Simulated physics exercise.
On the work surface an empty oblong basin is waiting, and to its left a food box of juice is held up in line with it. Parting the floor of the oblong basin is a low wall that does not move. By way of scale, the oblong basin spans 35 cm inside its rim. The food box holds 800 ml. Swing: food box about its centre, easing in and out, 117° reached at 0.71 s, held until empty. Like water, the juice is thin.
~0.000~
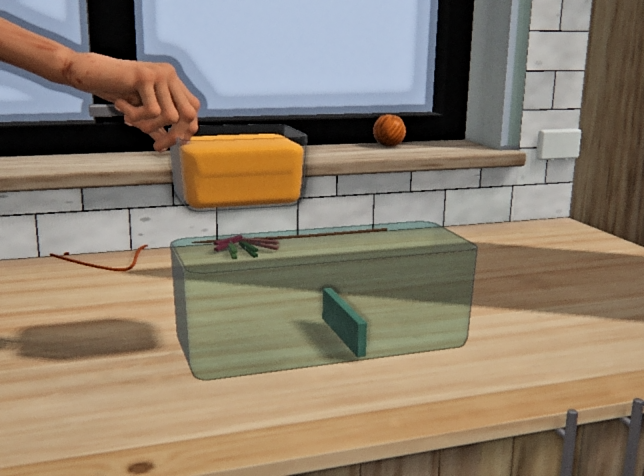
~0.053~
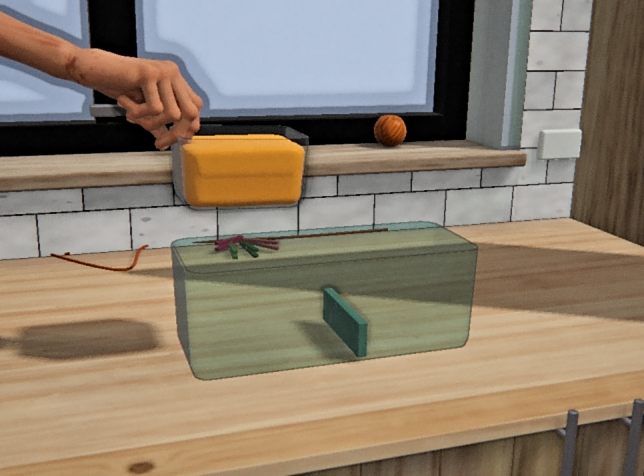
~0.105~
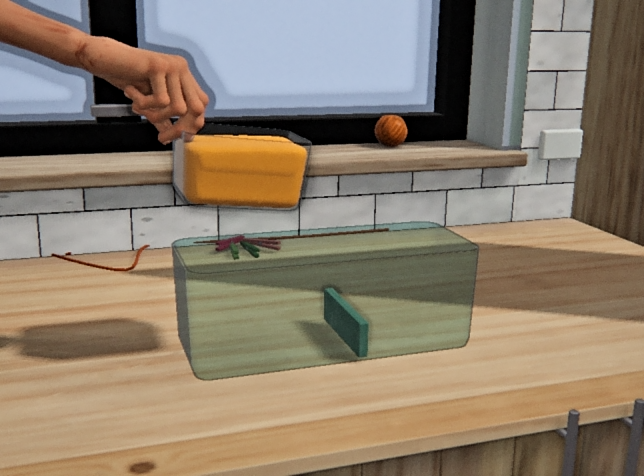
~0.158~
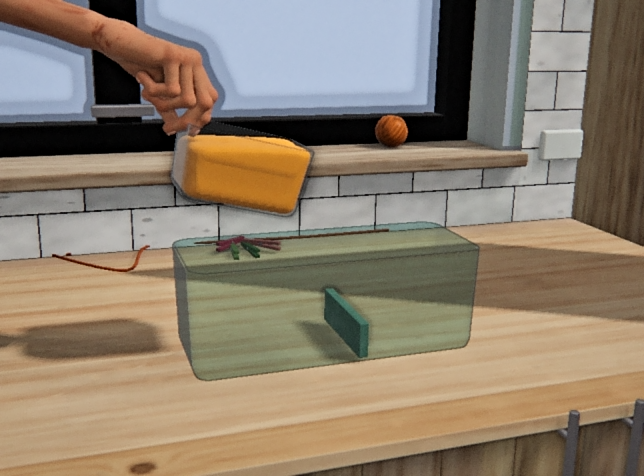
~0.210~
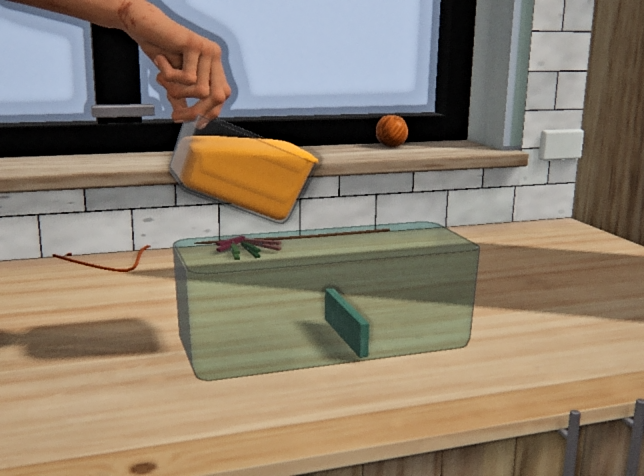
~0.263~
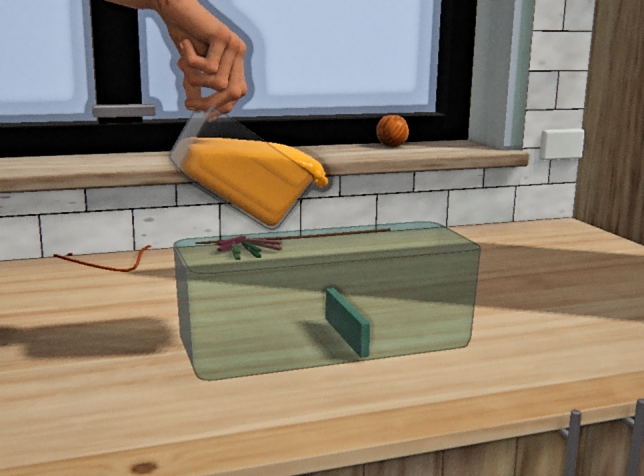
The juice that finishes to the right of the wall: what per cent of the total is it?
It is about 37 per cent of the total.
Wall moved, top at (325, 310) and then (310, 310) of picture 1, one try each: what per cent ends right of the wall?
It comes to 55 per cent, and then 70 per cent.
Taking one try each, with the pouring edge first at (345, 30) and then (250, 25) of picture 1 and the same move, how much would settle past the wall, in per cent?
Result: 70 per cent, then 15 per cent.
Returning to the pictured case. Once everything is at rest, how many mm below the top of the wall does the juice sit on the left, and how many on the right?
Left side: Around 24 mm. Right side: Around 26 mm.
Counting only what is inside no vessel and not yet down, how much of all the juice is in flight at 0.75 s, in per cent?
Near 5 in a hundred.
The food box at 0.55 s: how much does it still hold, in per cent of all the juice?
16 %.
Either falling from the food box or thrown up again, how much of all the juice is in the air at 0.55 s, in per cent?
Share: Roughly 22 per cent.
After 0.55 s the tilt is 102° and 15 per cent is still to pour, 29 is left of the wall and 33 right of it.
After 0.75 s the tilt is 117° and 1 per cent is still to pour, 56 is left of the wall and 36 right of it.
After 0.97 s the tilt is 117° and 0 per cent is still to pour, 57 is left of the wall and 37 right of it.
After 1.21 s the tilt is 117° and 0 per cent is still to pour, 58 is left of the wall and 37 right of it.
In the end 58 per cent lies left of the wall, 37 right of it and 5 outside.
